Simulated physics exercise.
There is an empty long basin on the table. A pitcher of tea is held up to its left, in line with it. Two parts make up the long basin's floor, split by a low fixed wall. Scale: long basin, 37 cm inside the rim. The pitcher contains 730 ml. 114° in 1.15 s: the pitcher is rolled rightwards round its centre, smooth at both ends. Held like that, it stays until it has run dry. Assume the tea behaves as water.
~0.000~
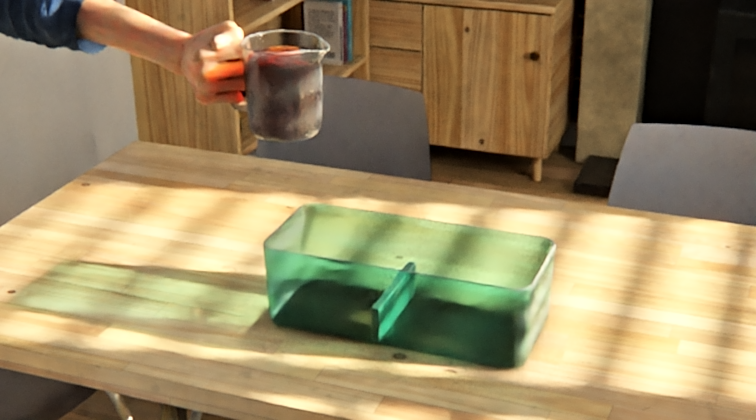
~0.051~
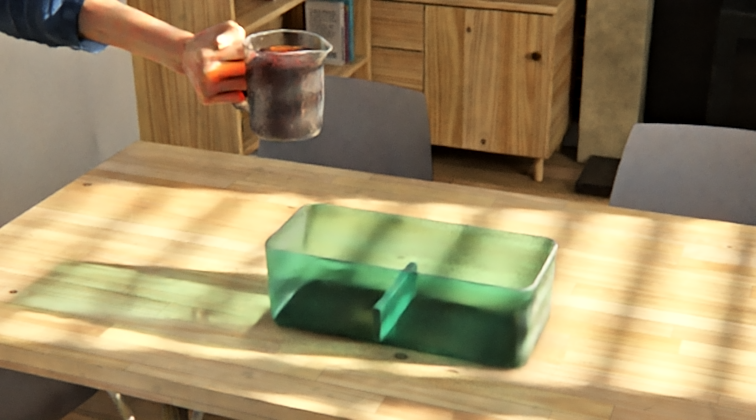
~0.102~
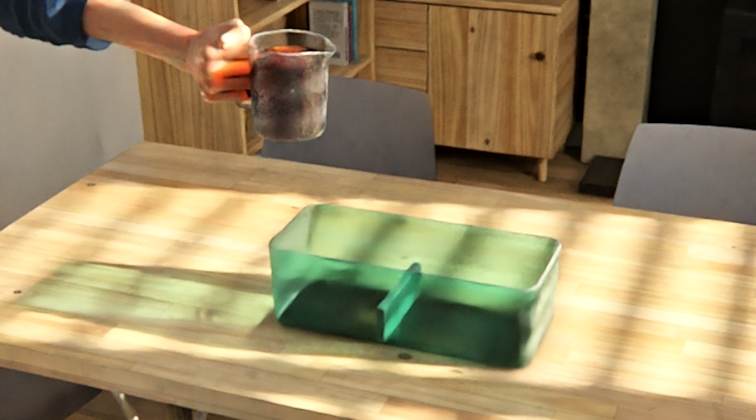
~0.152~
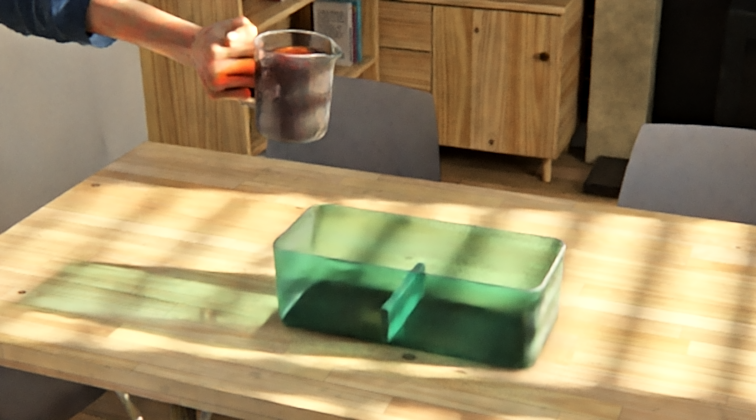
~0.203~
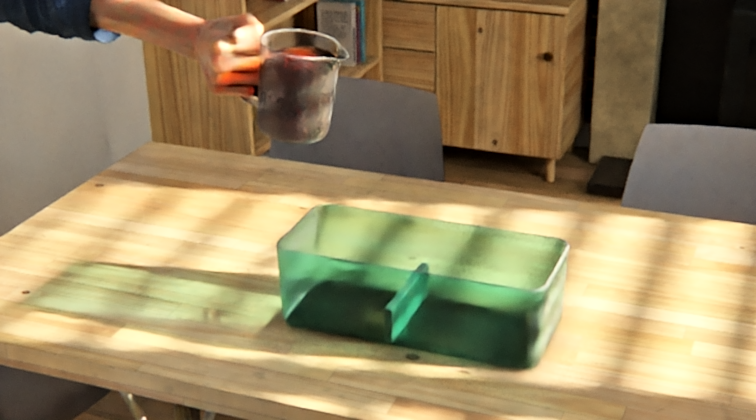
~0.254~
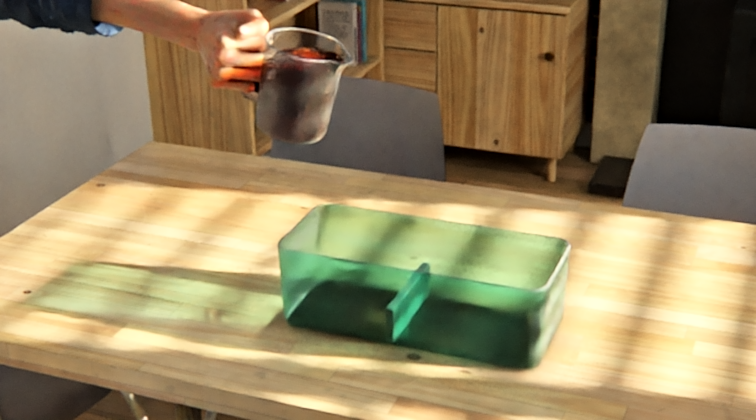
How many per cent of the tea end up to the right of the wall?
About 50 per cent.
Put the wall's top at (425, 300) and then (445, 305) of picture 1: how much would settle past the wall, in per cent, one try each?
5 per cent first, 15 per cent second.
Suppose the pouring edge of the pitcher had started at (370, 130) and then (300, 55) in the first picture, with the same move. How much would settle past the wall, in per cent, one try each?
Try 1: Approx. 80 %; try 2: Approx. 5 %.
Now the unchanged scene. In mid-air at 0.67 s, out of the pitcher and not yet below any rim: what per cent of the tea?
It comes to roughly 20 per cent.
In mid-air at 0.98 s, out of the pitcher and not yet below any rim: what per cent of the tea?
28 per cent or so.
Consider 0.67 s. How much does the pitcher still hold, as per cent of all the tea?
76 %.
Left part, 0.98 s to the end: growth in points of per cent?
Roughly 34 in a hundred.
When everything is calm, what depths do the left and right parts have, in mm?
Left 14 mm, right 12 mm.
Then, 0.67 s in, the tilt is 72° and 77 per cent is still to pour, 1 is left of the wall and 2 right of it.
Then, 0.98 s in, the tilt is 108° and 19 per cent is still to pour, 14 is left of the wall and 40 right of it.
Then, 1.30 s in, the tilt is 114° and 0 per cent is still to pour, 46 is left of the wall and 50 right of it.
Then, 1.65 s in, the tilt is 114° and 0 per cent is still to pour, 47 is left of the wall and 50 right of it.
Finally, 47 per cent lies left of the wall, 50 right of it and 3 outside.
